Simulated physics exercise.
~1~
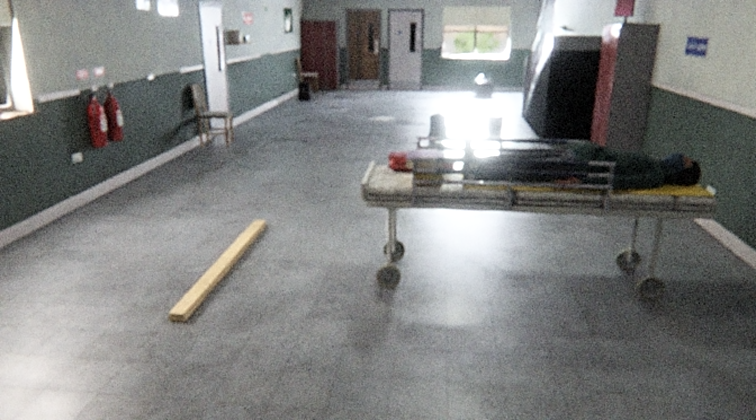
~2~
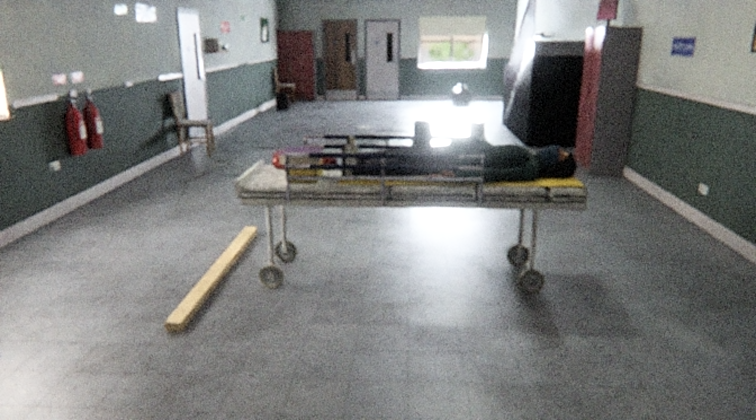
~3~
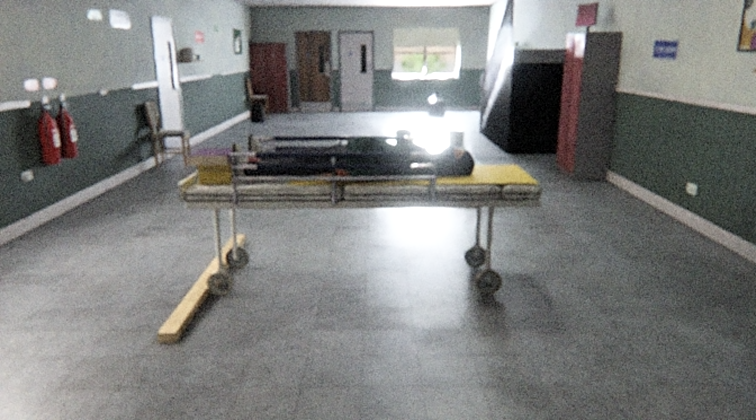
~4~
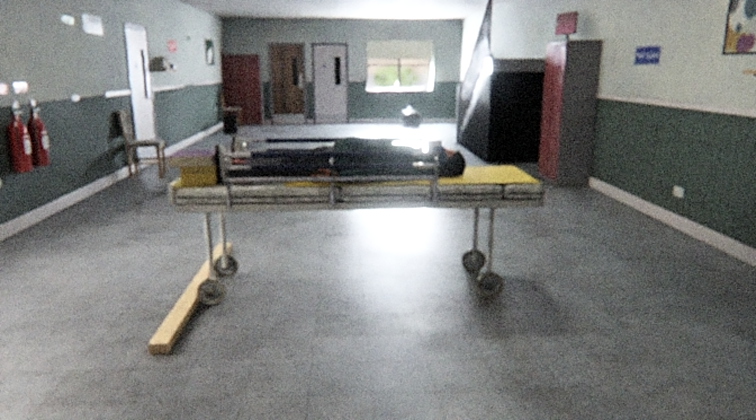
Wheeled trolley carrying a dark-clothed figure rolling left across a hall and stopping at a wooden sill, the figure still aboard.
